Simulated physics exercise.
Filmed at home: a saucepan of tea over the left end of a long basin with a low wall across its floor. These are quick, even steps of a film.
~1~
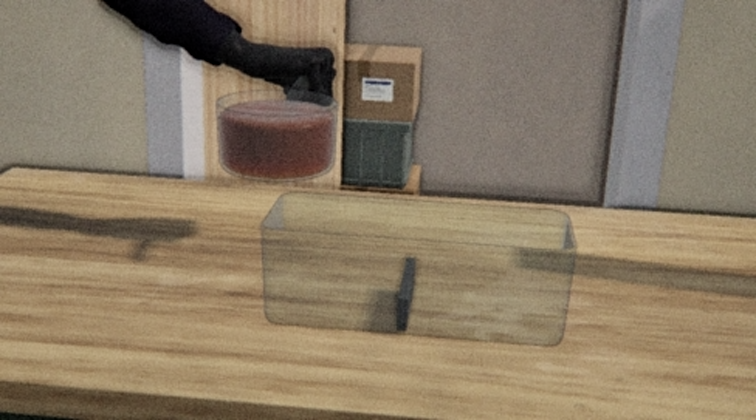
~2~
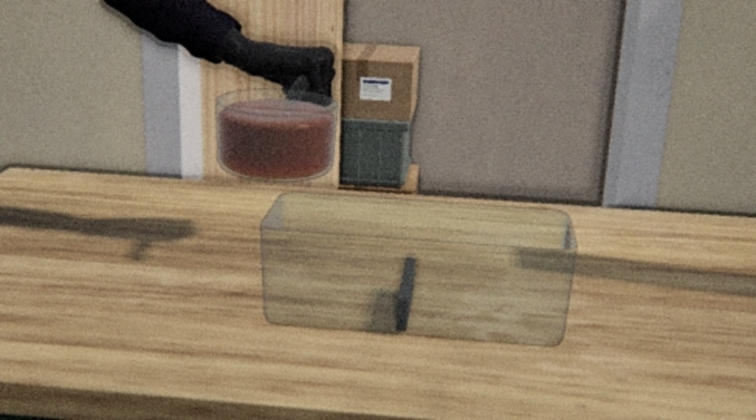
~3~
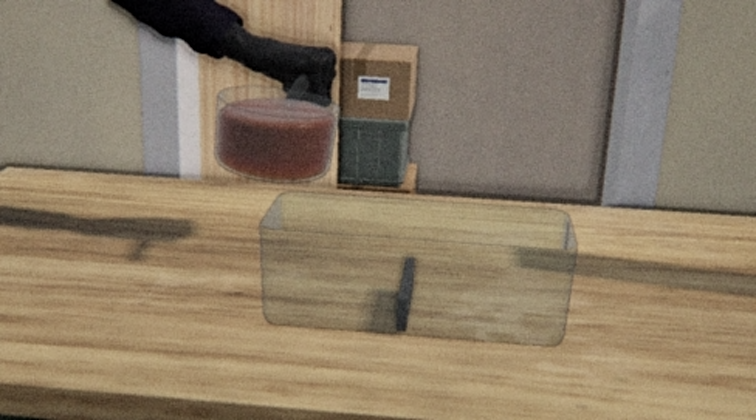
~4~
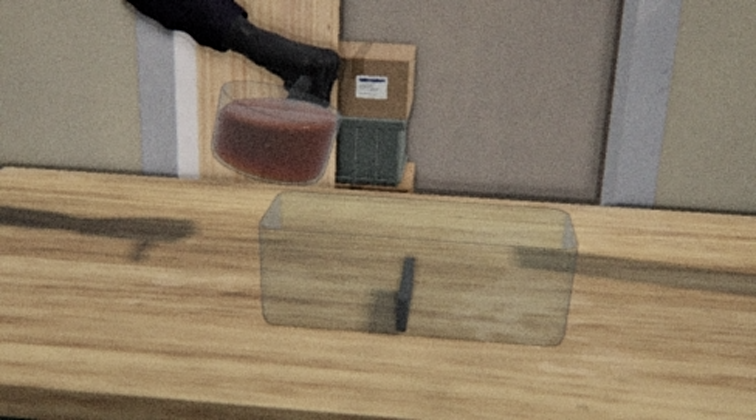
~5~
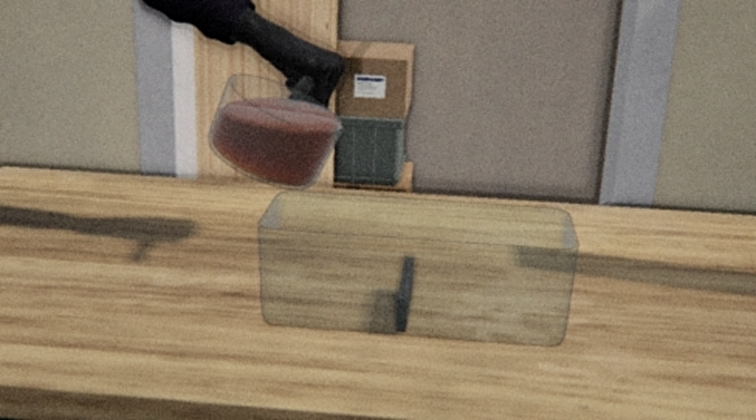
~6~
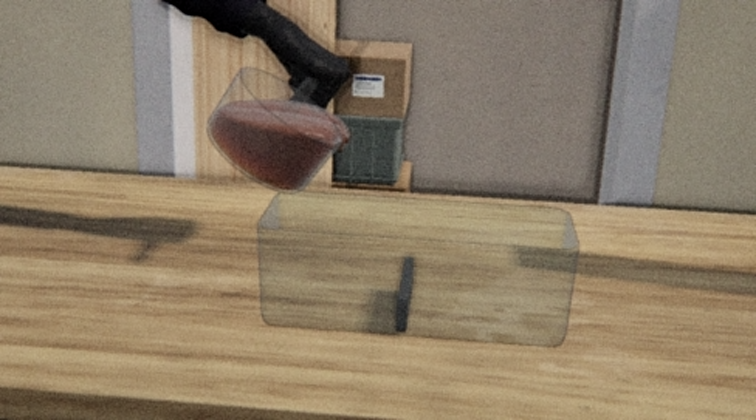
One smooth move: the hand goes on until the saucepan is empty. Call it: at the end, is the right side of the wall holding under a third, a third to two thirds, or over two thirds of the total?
The right side holds under a third of the total.
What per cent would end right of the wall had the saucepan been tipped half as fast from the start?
About 15 per cent.
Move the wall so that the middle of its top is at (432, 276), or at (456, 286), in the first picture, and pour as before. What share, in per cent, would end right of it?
It would come to roughly 15 per cent the first time and roughly 20 per cent the second.
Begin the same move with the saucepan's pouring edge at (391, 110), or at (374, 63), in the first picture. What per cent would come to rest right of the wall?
About 65 per cent, then about 60 per cent.
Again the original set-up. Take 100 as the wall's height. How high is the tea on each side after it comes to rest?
On the left it is 80 per cent, on the right 20.
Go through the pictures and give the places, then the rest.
In the first picture, tilt 0°; pouring edge (336, 108); surface from (223, 108) to (335, 115); the long basin's rim runs from (272, 211) to (572, 232); the wall's top is at (407, 278).
In the second picture, tilt 2°; pouring edge (337, 109); surface from (222, 107) to (334, 115).
In the third picture, tilt 6°; pouring edge (338, 113); surface from (223, 106) to (336, 116).
In the fourth picture, tilt 13°; pouring edge (340, 120); surface from (222, 106) to (339, 118).
In the fifth picture, tilt 23°; pouring edge (341, 131); surface from (222, 106) to (337, 124); 1 per cent is over the edge.
In the sixth picture, tilt 34°; pouring edge (340, 143); surface from (217, 108) to (339, 133); 6 per cent is over the edge.
A moment on, the tilt is 99° and 25 per cent is still to pour, 49 is left of the wall and 1 right of it.
Next, the tilt is 110° and 4 per cent is still to pour, 84 is left of the wall and 5 right of it.
Then the tilt is 110° and 0 per cent is still to pour, 82 is left of the wall and 16 right of it.
Later the tilt is 110° and 0 per cent is still to pour, 81 is left of the wall and 16 right of it.
Finally, 79 per cent lies left of the wall, 19 right of it and 2 outside.
